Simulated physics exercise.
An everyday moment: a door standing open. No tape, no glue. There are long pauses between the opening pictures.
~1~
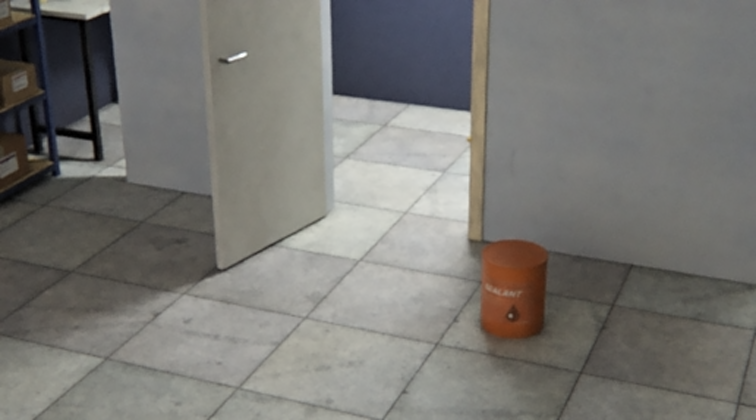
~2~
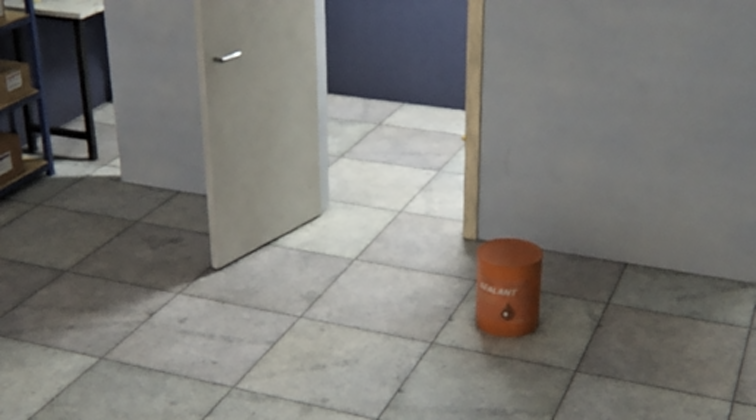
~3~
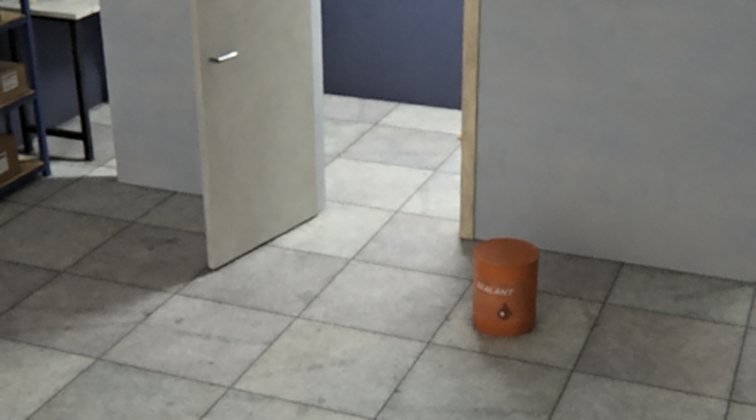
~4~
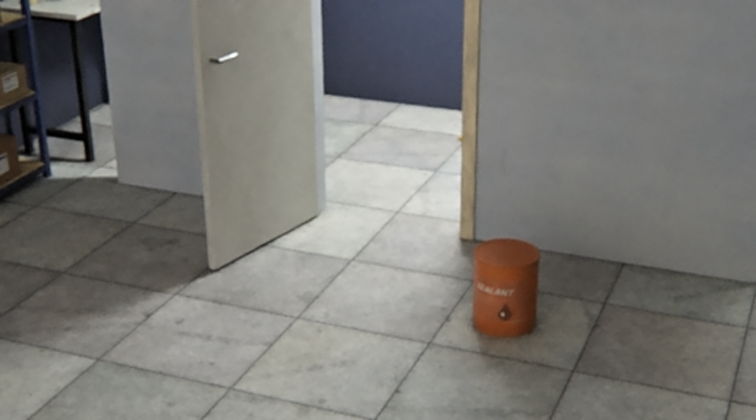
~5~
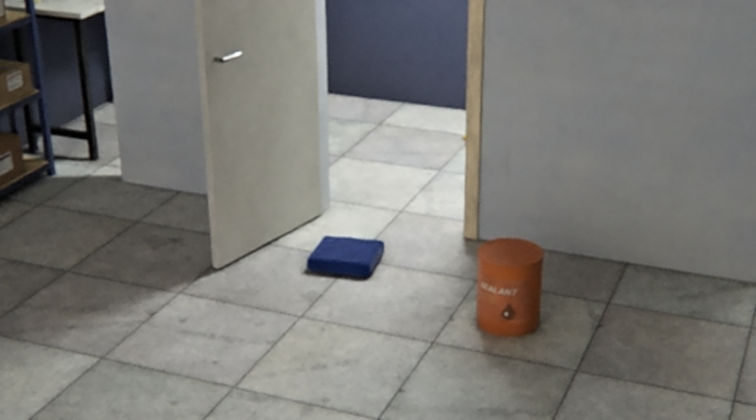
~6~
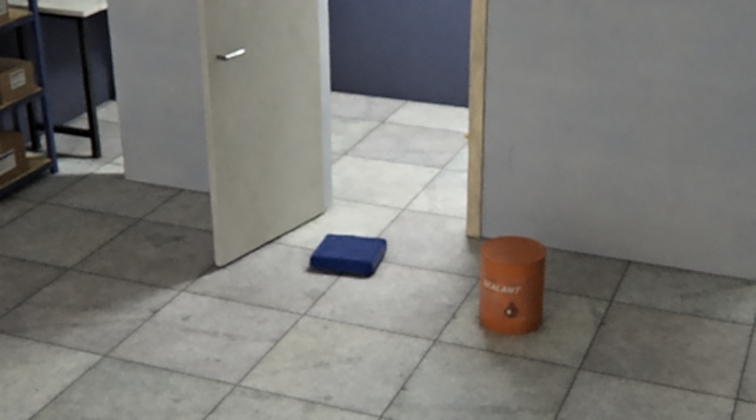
A pale door stands wide open in a grey-walled room with a tiled floor, seen from above at an angle, with a dark blue wall beyond the doorway. An orange pail sits on the tiles to the right, and shelves with boxes stand at the far left. The view shifts very slightly, the door and pail stay still, and a blue cushion appears on the floor beside the door.
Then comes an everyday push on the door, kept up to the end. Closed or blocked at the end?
It stops short.
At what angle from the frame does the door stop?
About 25°.
Then, 0.90 s later than the last frame, door at 61°; blue cushion moved a little near (370, 251).
Then, 1.20 s later than the last frame, door at 41°; blue cushion moved about its own width near (407, 244).
When it is over, door at 24°; moved from the start, blue cushion; orange pail as before. End places, in pixels of the last picture, blue cushion near (437, 233).
